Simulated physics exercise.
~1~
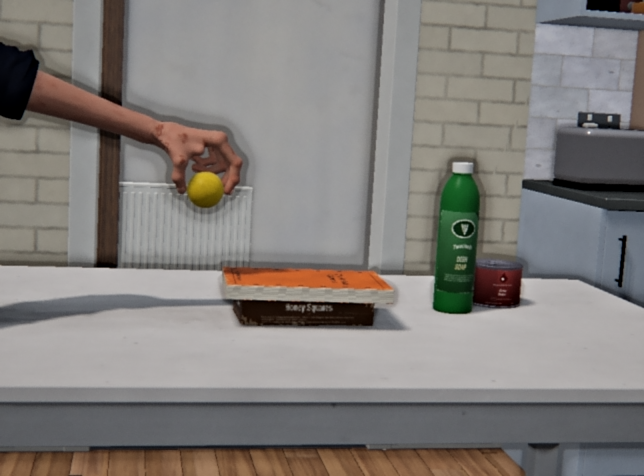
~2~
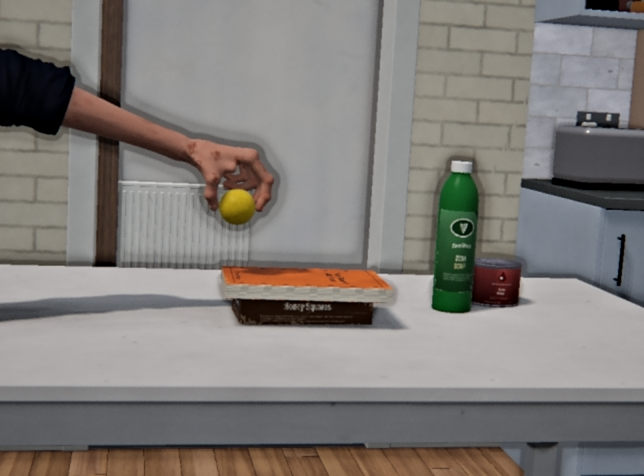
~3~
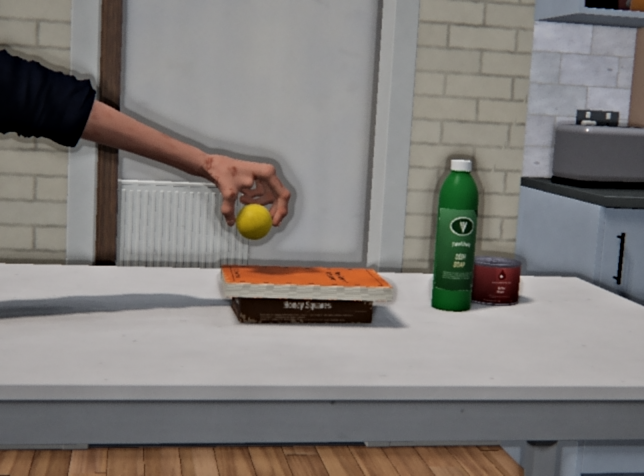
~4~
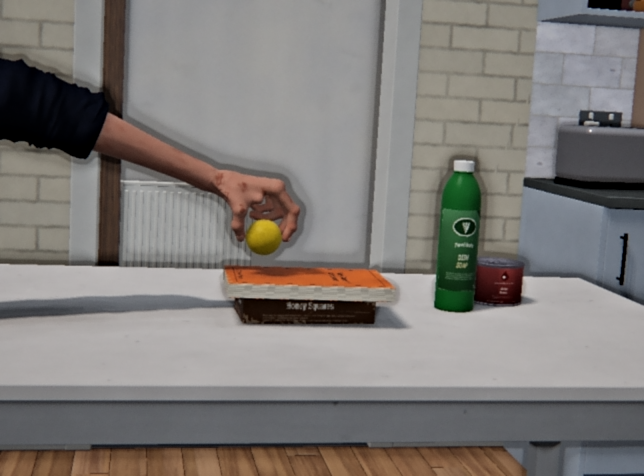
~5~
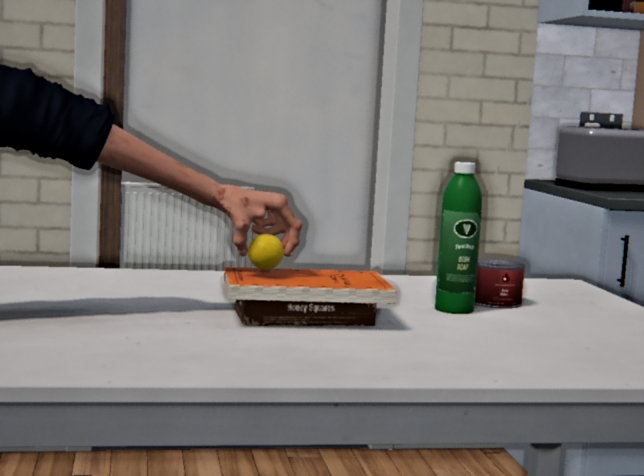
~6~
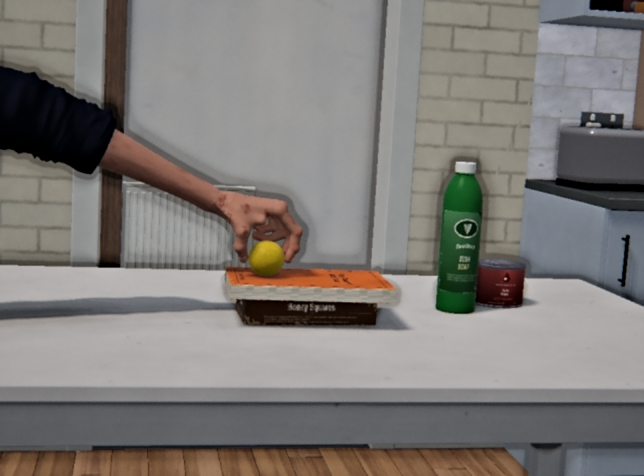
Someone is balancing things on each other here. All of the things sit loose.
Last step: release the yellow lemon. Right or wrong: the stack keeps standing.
Right, it keeps standing.
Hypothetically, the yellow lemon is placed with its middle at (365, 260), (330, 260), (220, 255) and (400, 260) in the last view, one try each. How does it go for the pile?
Try one: It stands firm; try two: It stands firm; try three: It topples; try four: It topples.
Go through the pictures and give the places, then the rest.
The first picture shows on its way; yellow lemon (206, 190); red tub (494, 283).
The second picture shows on its way; yellow lemon (237, 207); brown packet (301, 304).
The third picture shows on its way; yellow lemon (254, 222); red tub (492, 280).
The fourth picture shows on its way; yellow lemon (264, 237); brown packet (304, 303).
The fifth picture shows on its way; yellow lemon (266, 252); red tub (496, 283).
The sixth picture shows set down, still held; yellow lemon (267, 258); brown packet (305, 305).
Then, 0.30 s after the last picture, nothing has stirred.
Then, 0.70 s after the last picture, yellow lemon resting near (267, 259).
At rest, all 5 in place. Seen from the same camera at the end, yellow lemon near (267, 259). The pile keeps its balance.
